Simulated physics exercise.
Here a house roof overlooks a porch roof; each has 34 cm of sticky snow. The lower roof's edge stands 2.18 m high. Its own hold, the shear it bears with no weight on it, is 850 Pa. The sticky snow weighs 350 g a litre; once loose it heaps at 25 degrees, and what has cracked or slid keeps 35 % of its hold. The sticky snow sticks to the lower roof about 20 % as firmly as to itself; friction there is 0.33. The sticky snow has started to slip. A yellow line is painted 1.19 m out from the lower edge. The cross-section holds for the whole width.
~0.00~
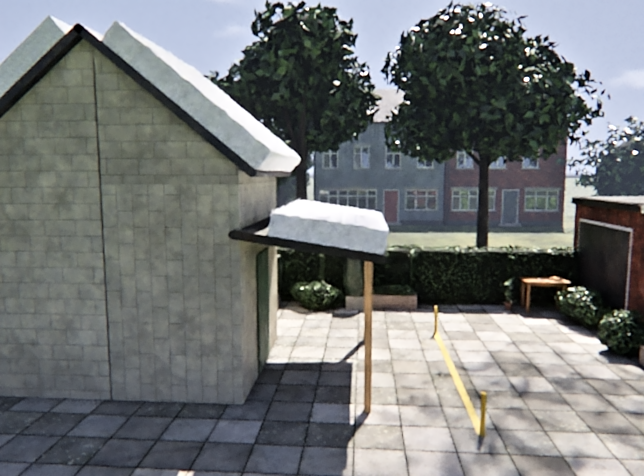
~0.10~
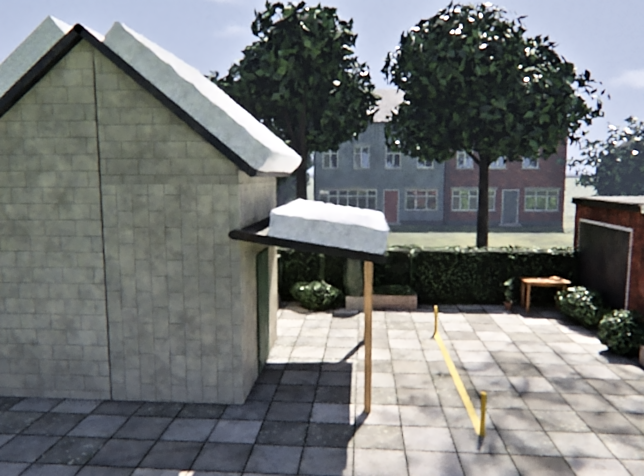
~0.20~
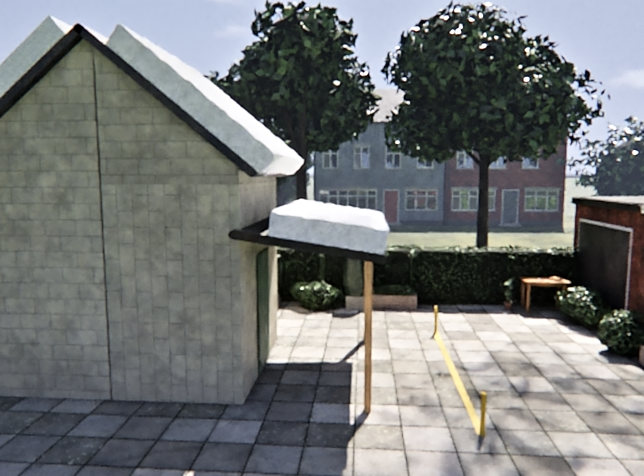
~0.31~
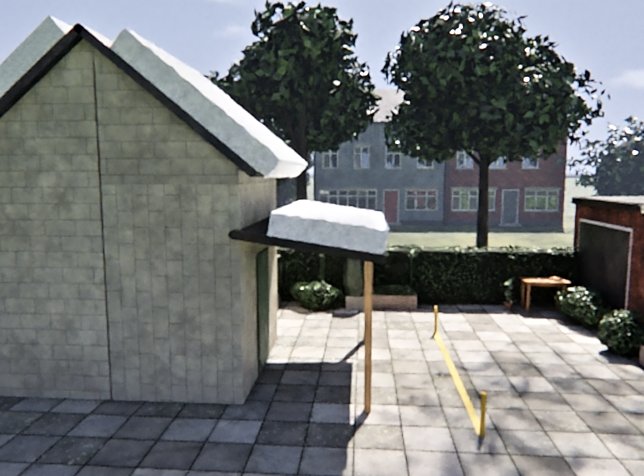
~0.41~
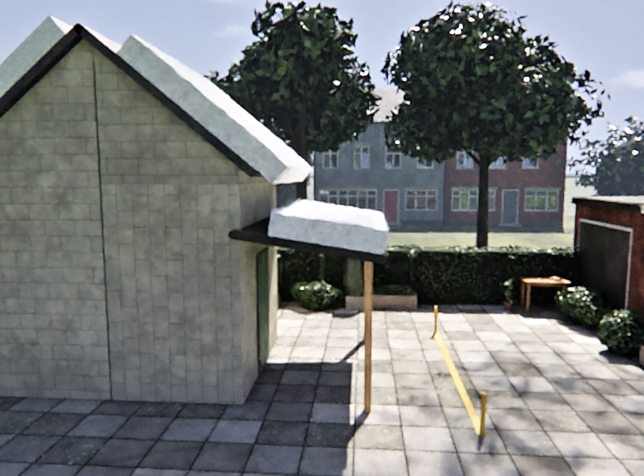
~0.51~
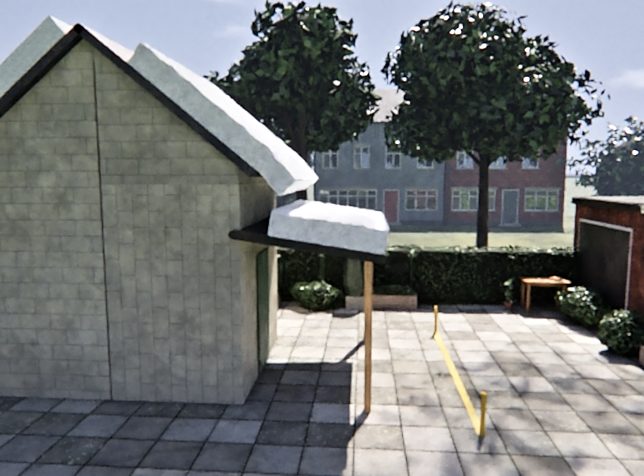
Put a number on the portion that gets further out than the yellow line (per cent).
About 23 %.
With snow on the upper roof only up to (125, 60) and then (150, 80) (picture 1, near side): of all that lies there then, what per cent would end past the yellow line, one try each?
In turn about 12 %, 3 %.
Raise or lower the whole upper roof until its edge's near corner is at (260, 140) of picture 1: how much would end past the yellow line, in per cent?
It would be near 40 %.
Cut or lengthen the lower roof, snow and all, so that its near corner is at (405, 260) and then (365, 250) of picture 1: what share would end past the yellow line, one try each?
In that order: 20 %, 25 %.
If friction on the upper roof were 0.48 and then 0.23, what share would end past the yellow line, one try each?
In turn about 8 %, 30 %.
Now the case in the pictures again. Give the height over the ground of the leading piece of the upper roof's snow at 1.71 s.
Roughly 1.2 m.
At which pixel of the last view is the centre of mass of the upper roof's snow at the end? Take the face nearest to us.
Near (394, 301).
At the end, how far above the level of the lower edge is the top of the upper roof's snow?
Roughly 0.9 m.
By 1.06 s, none is below the lower edge and 0 % is past the line.
By 1.71 s, 10 % is below the lower edge and 0 % is past the line.
By 2.35 s, 48 % is below the lower edge and 17 % is past the line.
By 3.00 s, 48 % is below the lower edge and 23 % is past the line.
By 4.40 s, at the end, 50 % is below the lower edge and 23 % is past the line.
